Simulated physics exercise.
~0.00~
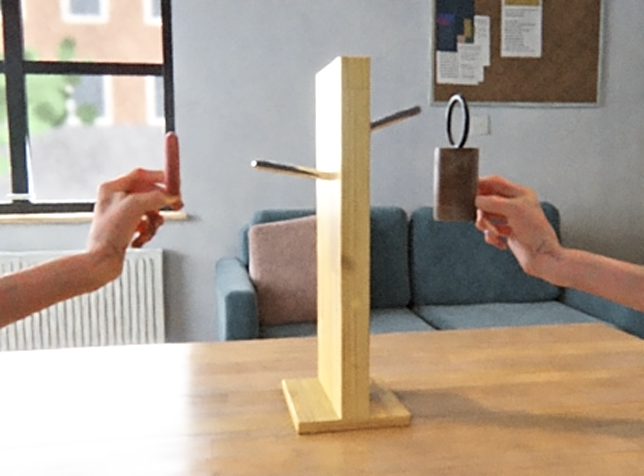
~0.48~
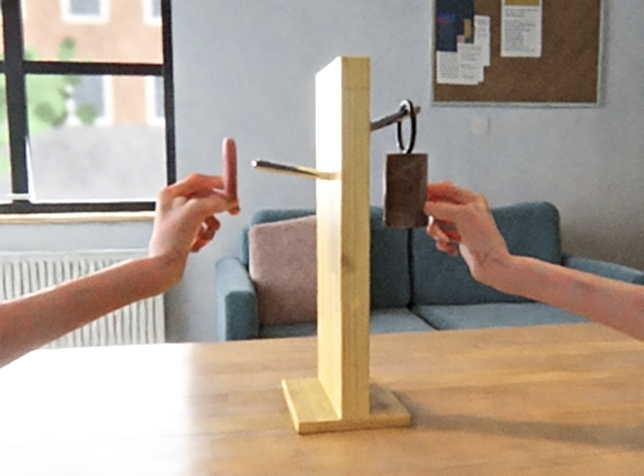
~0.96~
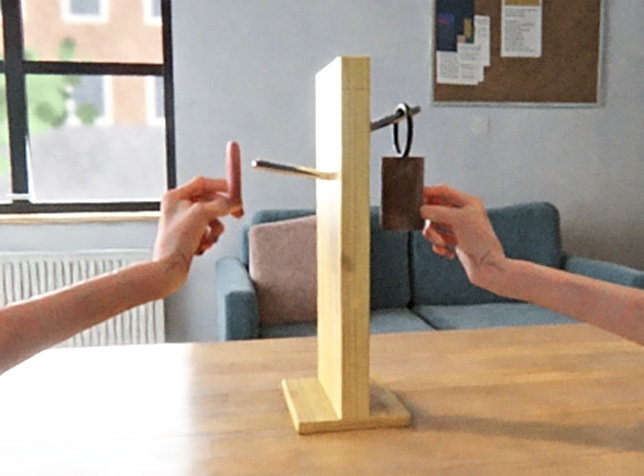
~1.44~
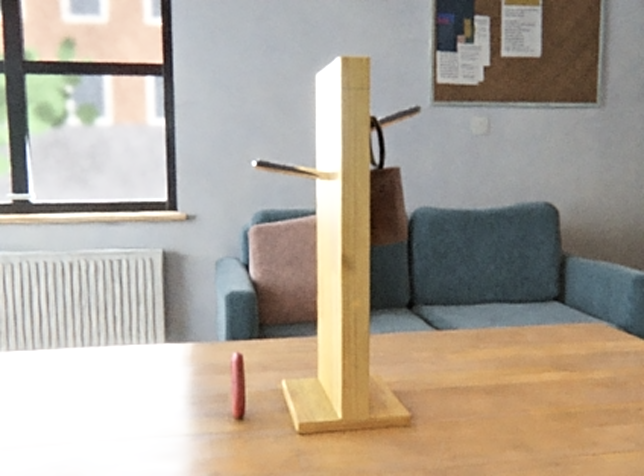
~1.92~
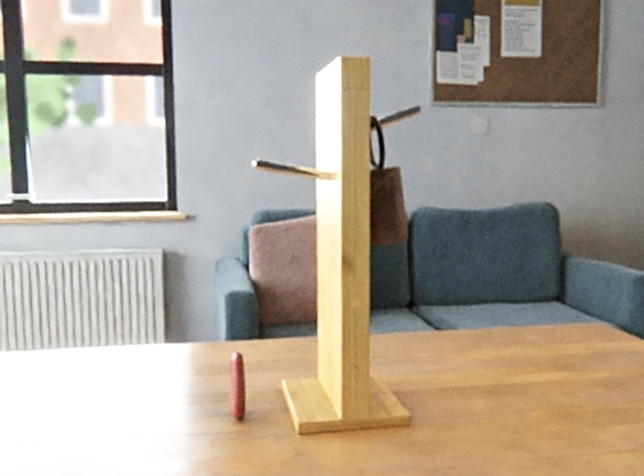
Two hands moved inward toward a wooden peg stand, the left holding a small red object near one peg and the right looping a brown lantern's ring over the other. After they let go, the lantern hung there while the red object ended upright on the table.
